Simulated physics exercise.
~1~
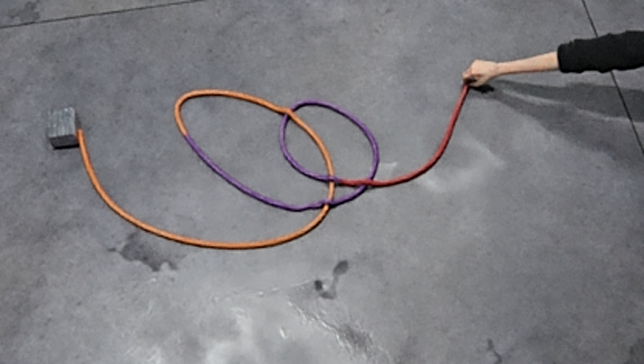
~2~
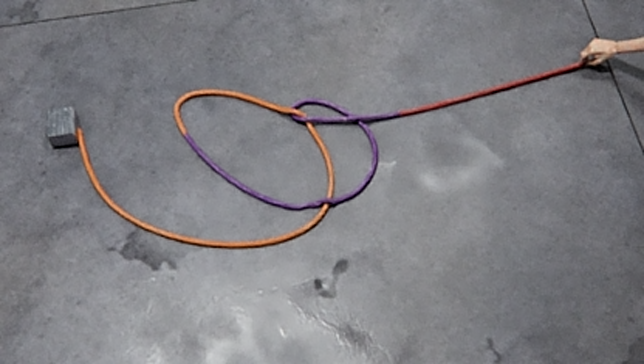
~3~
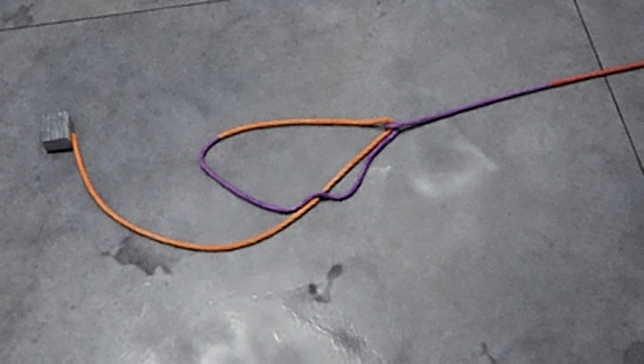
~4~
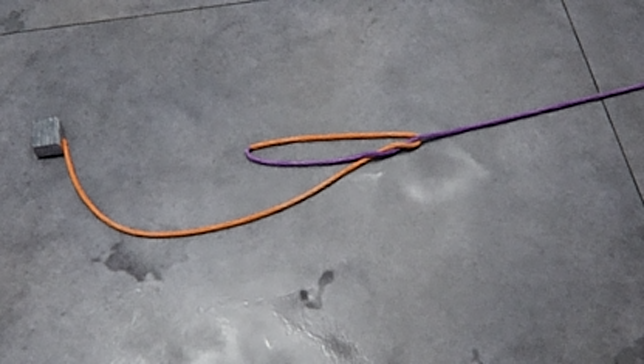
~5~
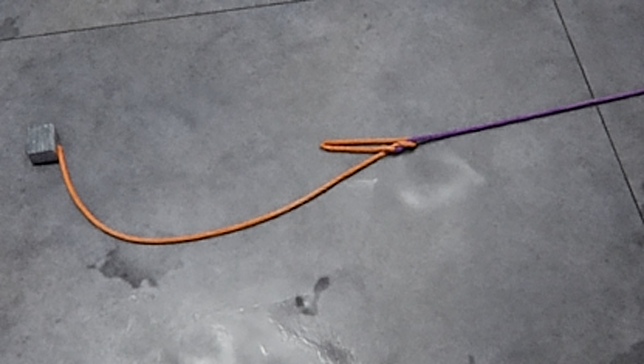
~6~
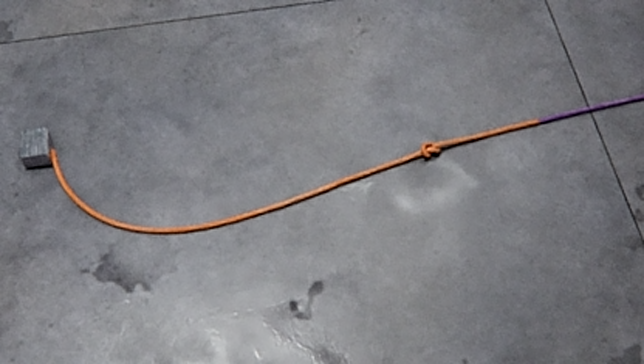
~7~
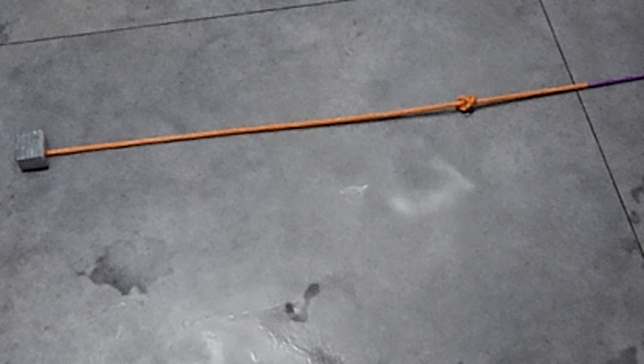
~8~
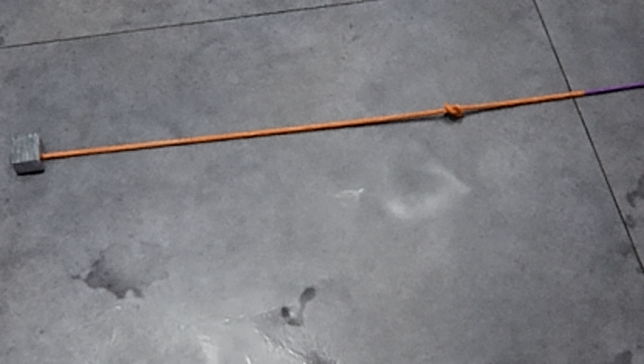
An orange, purple and red rope, looped over itself on a gray floor and fixed to a small block at left, was pulled right by a hand until its loops shrank into a small knot and the rope stretched nearly straight.
